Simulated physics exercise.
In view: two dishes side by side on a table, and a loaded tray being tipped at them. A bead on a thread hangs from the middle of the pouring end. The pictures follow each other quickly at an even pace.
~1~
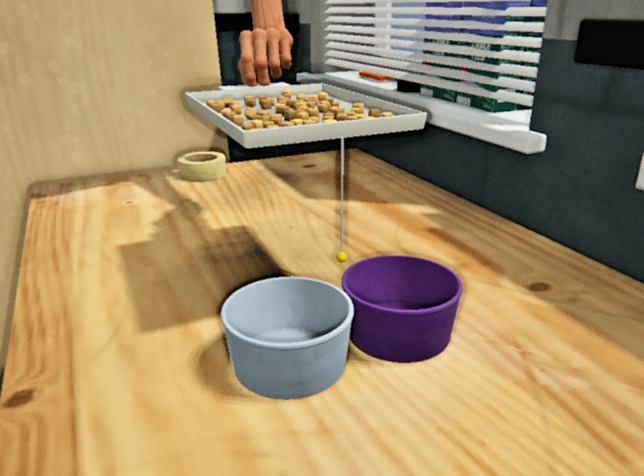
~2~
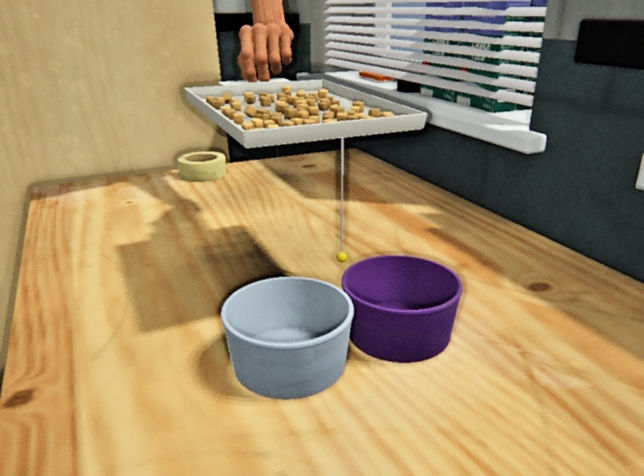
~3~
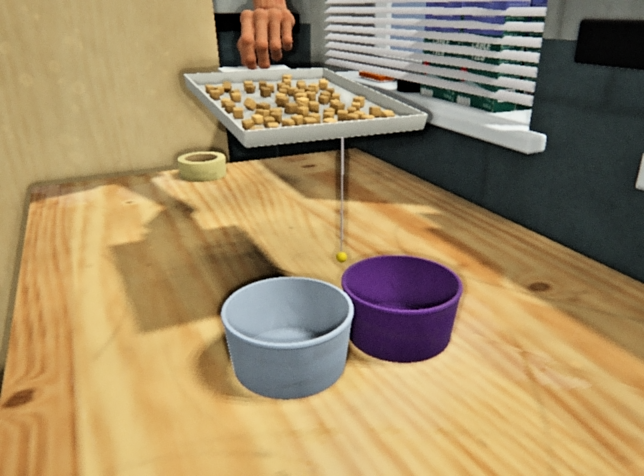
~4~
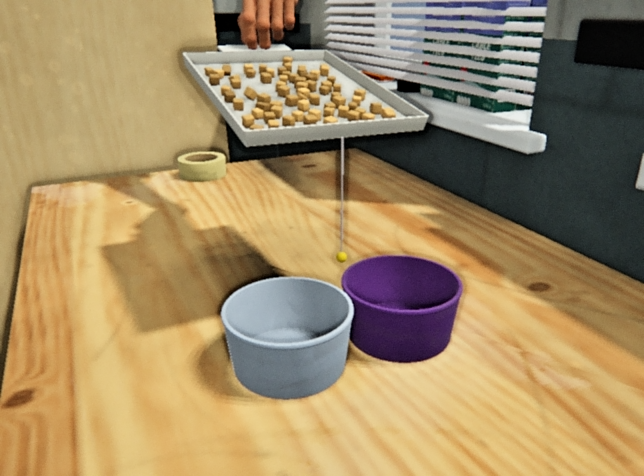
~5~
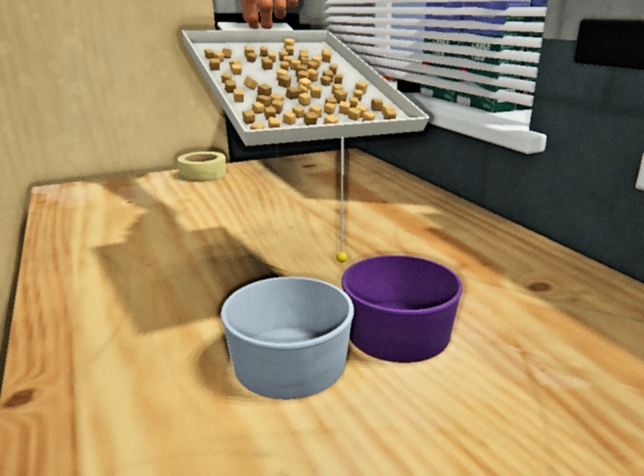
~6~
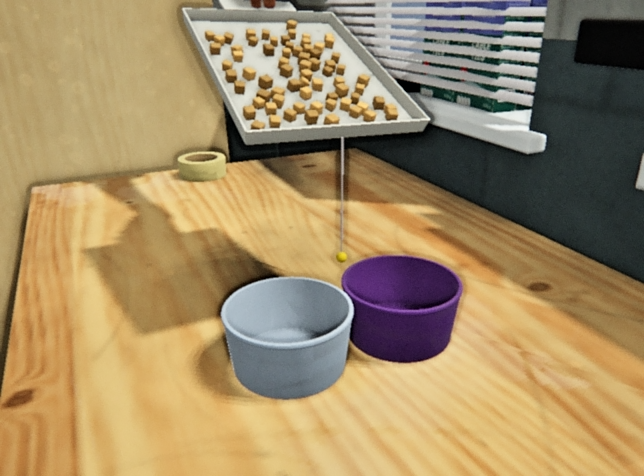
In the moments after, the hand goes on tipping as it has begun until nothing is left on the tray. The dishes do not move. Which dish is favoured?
The right dish gets more.
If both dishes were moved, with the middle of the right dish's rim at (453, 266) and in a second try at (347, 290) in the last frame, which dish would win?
The first try: Left. The second: Right.
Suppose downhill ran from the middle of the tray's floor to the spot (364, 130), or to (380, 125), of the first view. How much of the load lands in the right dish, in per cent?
Near 70 % and 50 %.
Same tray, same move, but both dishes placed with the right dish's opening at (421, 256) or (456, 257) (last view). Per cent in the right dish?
The first gives 10 %, the second 10 %.
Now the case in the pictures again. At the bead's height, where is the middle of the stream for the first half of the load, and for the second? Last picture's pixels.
Around (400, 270) and then (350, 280).
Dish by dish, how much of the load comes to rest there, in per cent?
The left dish has 20 per cent, the right dish has 60.
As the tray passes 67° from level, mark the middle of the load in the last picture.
Near (351, 101).
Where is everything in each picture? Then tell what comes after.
Corners of the pouring end at (245, 131) and (424, 113), level; middle of the load at (302, 111), small wooden cubes; left dish at (313, 365); right dish at (433, 331); bead on its thread at (341, 257), in the first frame.
Corners of the pouring end at (245, 131) and (424, 113), level; middle of the load at (302, 109), in the second frame.
Corners of the pouring end at (246, 130) and (425, 114), tipped barely, level across its low end; middle of the load at (302, 103), in the third frame.
Corners of the pouring end at (246, 130) and (425, 115), tipped a little, level across its low end; middle of the load at (303, 94), in the fourth frame.
Corners of the pouring end at (247, 130) and (426, 117), tipped clearly, level across its low end; middle of the load at (304, 85), in the fifth frame.
Corners of the pouring end at (248, 130) and (427, 118), tipped clearly, level across its low end; middle of the load at (306, 76); left dish at (313, 365); right dish at (433, 331), in the sixth frame.
Soon, tray tipped steeply; all on the tray.
A while on, tray tipped past a quarter turn; about two thirds on the tray; a small part in the right dish; a stray few outside both; about a quarter in the air.
Towards the end, tray tipped past a quarter turn; about a quarter in the left dish; about two thirds in the right dish; a small part outside both.
Finally, tray tipped past a quarter turn; about a quarter in the left dish; about two thirds in the right dish; a small part outside both.
